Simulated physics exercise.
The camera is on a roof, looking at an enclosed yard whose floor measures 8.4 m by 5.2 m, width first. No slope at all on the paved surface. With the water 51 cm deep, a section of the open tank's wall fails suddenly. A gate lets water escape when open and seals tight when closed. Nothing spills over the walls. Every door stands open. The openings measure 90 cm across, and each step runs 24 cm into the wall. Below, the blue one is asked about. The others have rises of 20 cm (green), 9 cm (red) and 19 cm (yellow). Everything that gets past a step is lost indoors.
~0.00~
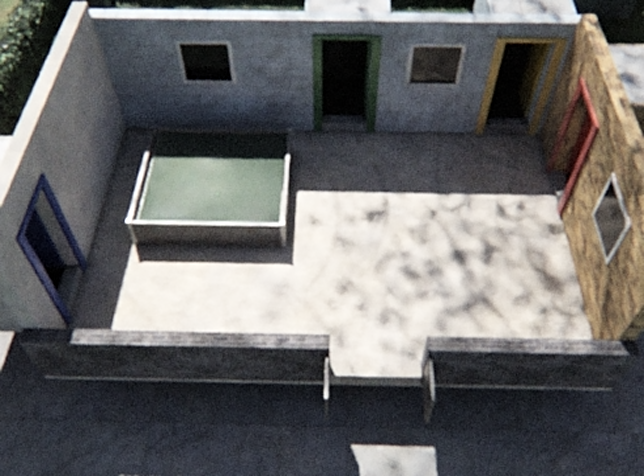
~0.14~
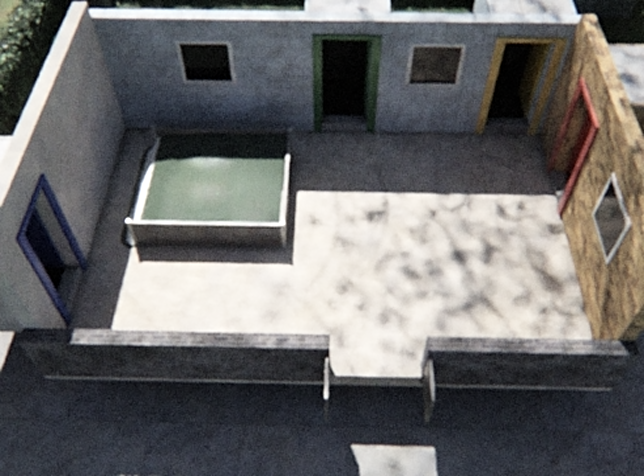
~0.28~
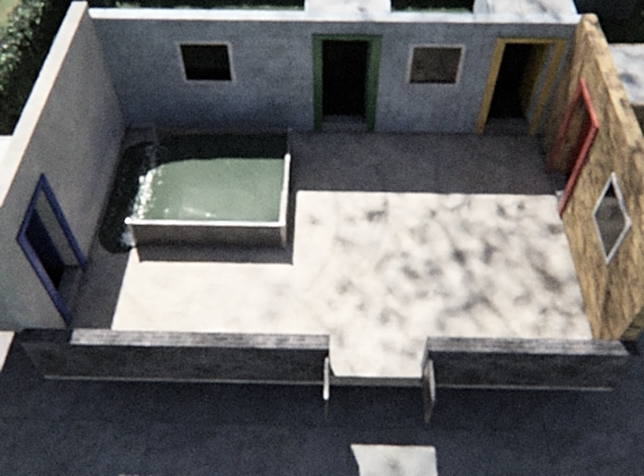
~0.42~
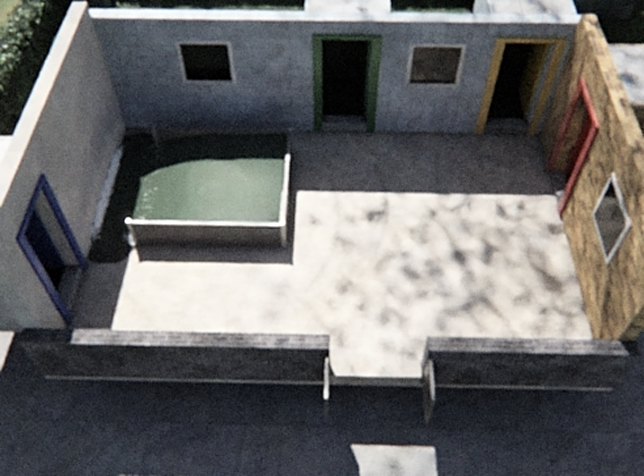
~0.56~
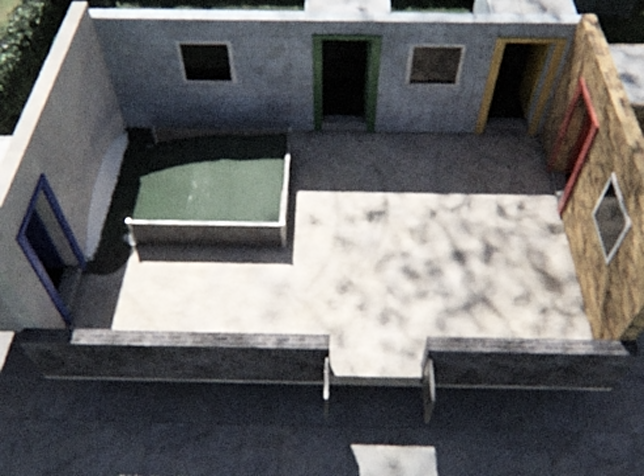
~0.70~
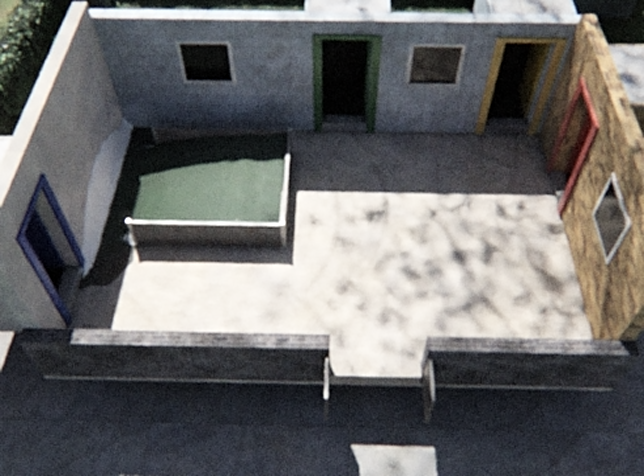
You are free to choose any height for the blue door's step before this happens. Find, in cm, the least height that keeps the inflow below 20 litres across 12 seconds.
The least height is about 9.5 cm.
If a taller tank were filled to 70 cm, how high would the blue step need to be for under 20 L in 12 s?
The step would need to be some 14.0 cm high.
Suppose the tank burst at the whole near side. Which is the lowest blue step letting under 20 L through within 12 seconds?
Required height: Approx. 20 cm.
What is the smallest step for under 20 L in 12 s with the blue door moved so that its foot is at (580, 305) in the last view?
It needs about 6.5 cm.
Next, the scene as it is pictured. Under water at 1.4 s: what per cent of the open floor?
Wet: Close to 15 %.
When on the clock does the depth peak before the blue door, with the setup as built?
That happens close to 2.2 s on the clock.
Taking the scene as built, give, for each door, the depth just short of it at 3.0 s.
At the green door the depth is 10 cm, at blue 12 cm, at red 0 cm and at yellow 0 cm.
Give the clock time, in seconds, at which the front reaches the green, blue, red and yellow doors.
Reading them off: Green 2.6 s, then blue 0.8 s, then red 4.5 s, then yellow 3.8 s.
After 1.4 s water covers 15 % of the floor, deepest (48 cm) near (125, 132); 11 cm at the blue door, 0 litres in over its 19 cm step.
After 3.0 s water covers 30 % of the floor, deepest (32 cm) near (120, 151); 12 cm at the blue door, 0 litres in over its 19 cm step.
After 12.0 s water covers 95 % of the floor, deepest (12 cm) near (101, 214); 6 cm at the blue door, 0 litres in over its 19 cm step.
At the blue door as built, the water arrived by 0.8 s and peaked near 15 cm at 2.2 s.
Run again over the same 12 s with other heights there, 27 litres in over 8.5 cm, 10 litres over 11 cm. The limit of 20 litres is kept from about 9.5 cm up.
